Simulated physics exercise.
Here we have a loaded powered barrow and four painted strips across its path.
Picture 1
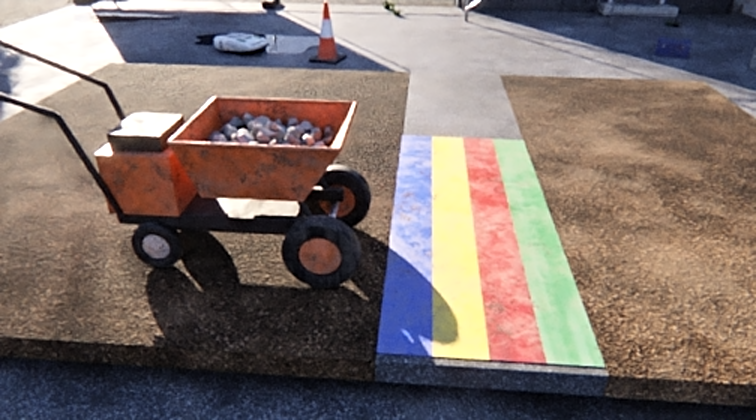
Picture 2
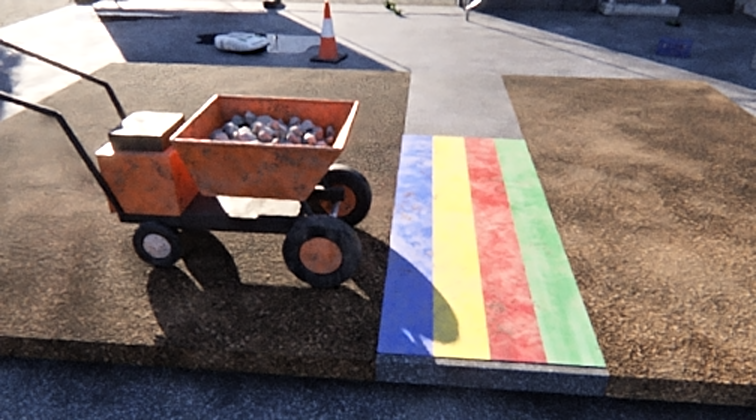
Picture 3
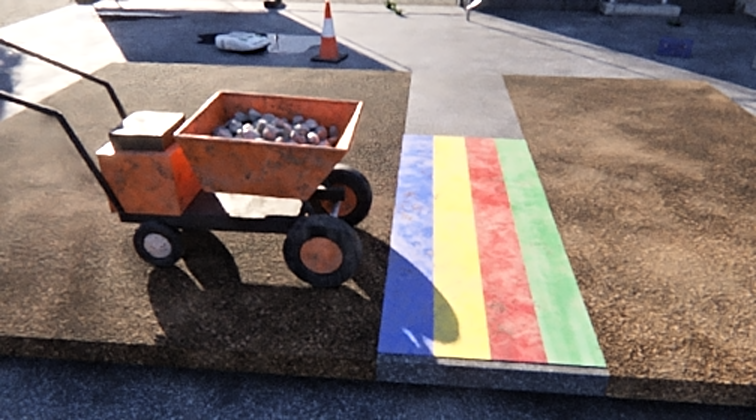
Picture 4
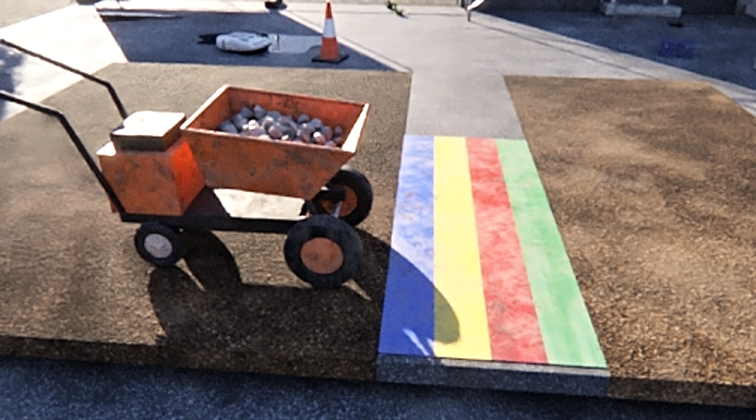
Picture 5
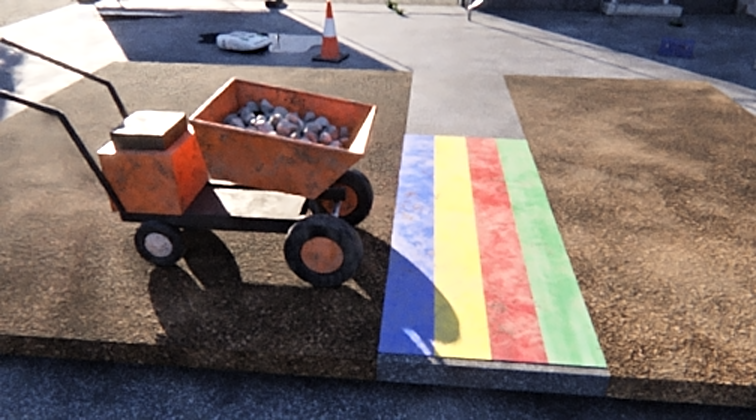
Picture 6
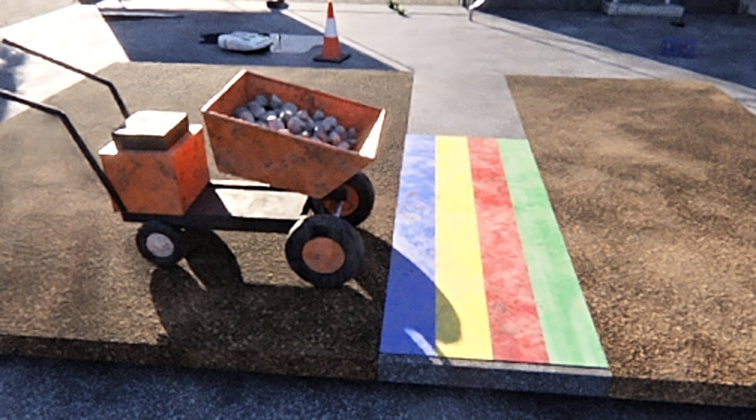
On sunlit paving, an orange barrow loaded with stones standing beside four painted strips, its skip gradually tilting toward the right.
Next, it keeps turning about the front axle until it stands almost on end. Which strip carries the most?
The yellow strip.
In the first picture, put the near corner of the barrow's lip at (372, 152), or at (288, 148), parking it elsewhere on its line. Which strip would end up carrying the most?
First spot: The red one; second spot: The blue one.
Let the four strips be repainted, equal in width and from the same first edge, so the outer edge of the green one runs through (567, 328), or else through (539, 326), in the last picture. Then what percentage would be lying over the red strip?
Shares: About 40 per cent; about 40 per cent.
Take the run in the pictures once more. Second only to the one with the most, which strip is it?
In second place: Red.
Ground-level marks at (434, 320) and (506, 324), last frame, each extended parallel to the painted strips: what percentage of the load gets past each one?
Close to 90 per cent, then close to 30 per cent.
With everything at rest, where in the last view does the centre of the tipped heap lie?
At about (480, 256), give or take.
Soon, skip tipped steeply; all in the skip.
A while on, skip tipped right over; most in the skip; a small part over the yellow strip; a stray few over the red strip.
Towards the end, skip tipped right over; a small part in the skip; a stray few over the blue strip; about half over the yellow strip; about a third over the red strip; a small part over the green strip; a stray few off the paint.
Finally, skip tipped right over; a small part in the skip; a stray few over the blue strip; about half over the yellow strip; about a third over the red strip; a small part over the green strip; a stray few off the paint.
